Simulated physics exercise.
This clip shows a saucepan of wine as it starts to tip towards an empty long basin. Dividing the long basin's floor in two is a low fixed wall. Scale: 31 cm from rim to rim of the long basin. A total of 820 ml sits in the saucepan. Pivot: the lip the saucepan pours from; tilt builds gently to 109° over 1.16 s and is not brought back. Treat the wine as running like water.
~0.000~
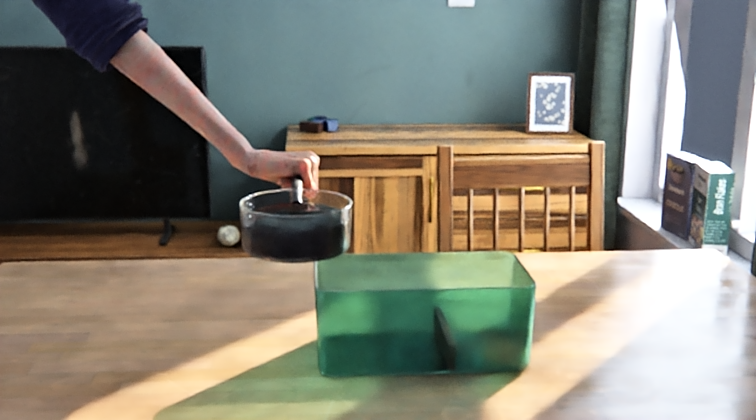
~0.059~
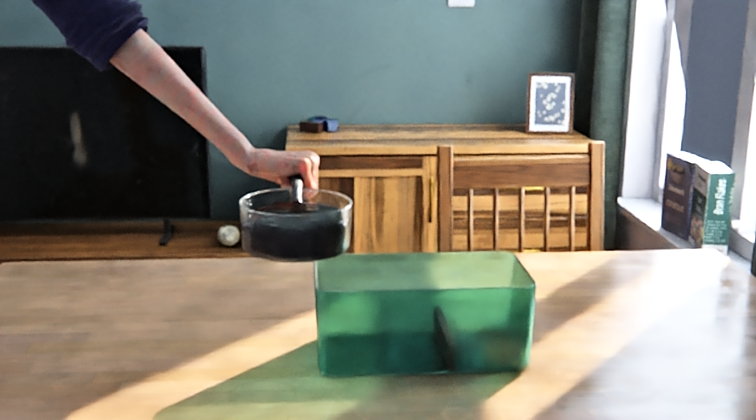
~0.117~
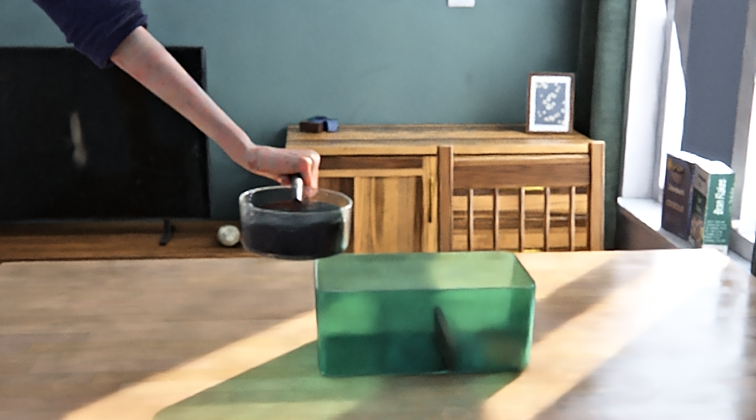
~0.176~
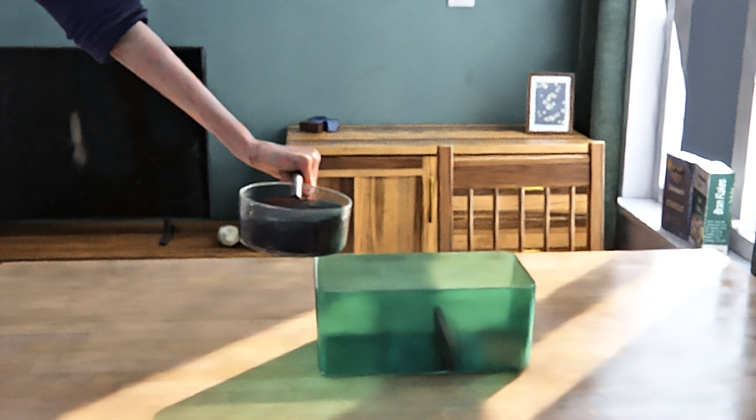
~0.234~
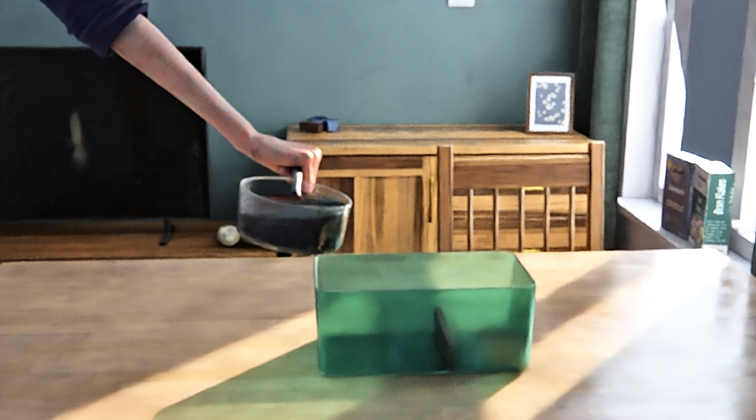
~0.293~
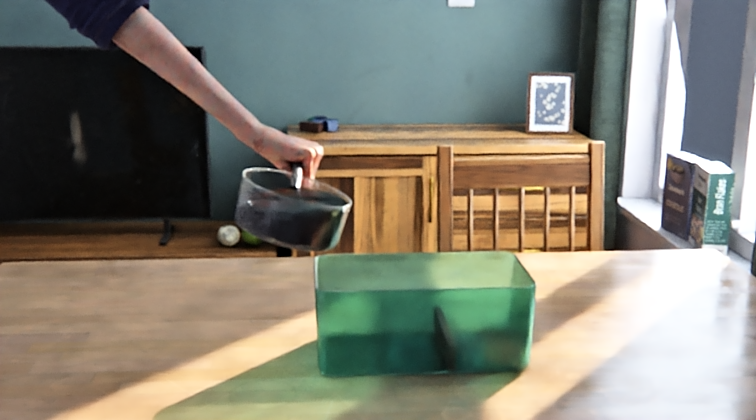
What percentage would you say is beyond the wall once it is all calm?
I would put it at about 15 per cent.
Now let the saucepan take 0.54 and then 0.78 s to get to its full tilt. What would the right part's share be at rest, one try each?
In order, 25 and 25 per cent.
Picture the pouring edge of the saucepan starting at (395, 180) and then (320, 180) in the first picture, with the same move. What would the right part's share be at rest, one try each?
About 80 %, then about 10 %.
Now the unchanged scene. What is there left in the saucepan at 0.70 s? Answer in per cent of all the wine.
I reckon about 46 in a hundred is still held.
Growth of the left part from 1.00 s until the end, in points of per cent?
It comes to about 16 per cent.
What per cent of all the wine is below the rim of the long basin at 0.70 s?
About 14%.
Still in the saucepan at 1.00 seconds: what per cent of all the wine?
I'd estimate some 6 per cent.
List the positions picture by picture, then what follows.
In the first frame, it leans 0°; its right rim is at (351, 203); the wine meets the walls at (243, 216) and (349, 214); the long basin's rim runs from (315, 274) to (525, 270); the wall's top is at (444, 325).
In the second frame, it leans 1°; its right rim is at (351, 203); the wine meets the walls at (243, 216) and (349, 213).
In the third frame, it leans 3°; its right rim is at (351, 203); the wine meets the walls at (242, 214) and (348, 212).
In the fourth frame, it leans 6°; its right rim is at (351, 203); the wine meets the walls at (241, 211) and (348, 209).
In the fifth frame, it leans 11°; its right rim is at (350, 203); the wine meets the walls at (240, 206) and (347, 206).
In the sixth frame, it leans 16°; its right rim is at (350, 203); the wine meets the walls at (239, 200) and (348, 202).
Then, 0.70 s in, the tilt is 72° and 46 per cent is still to pour, 13 is left of the wall and 0 right of it.
Then, 1.00 s in, the tilt is 104° and 6 per cent is still to pour, 69 is left of the wall and 14 right of it.
Then, 1.32 s in, the tilt is 109° and 0 per cent is still to pour, 85 is left of the wall and 14 right of it.
Then, 1.66 s in, the tilt is 109° and 0 per cent is still to pour, 84 is left of the wall and 15 right of it.
Finally, 84 per cent lies left of the wall, 15 right of it and 1 outside.
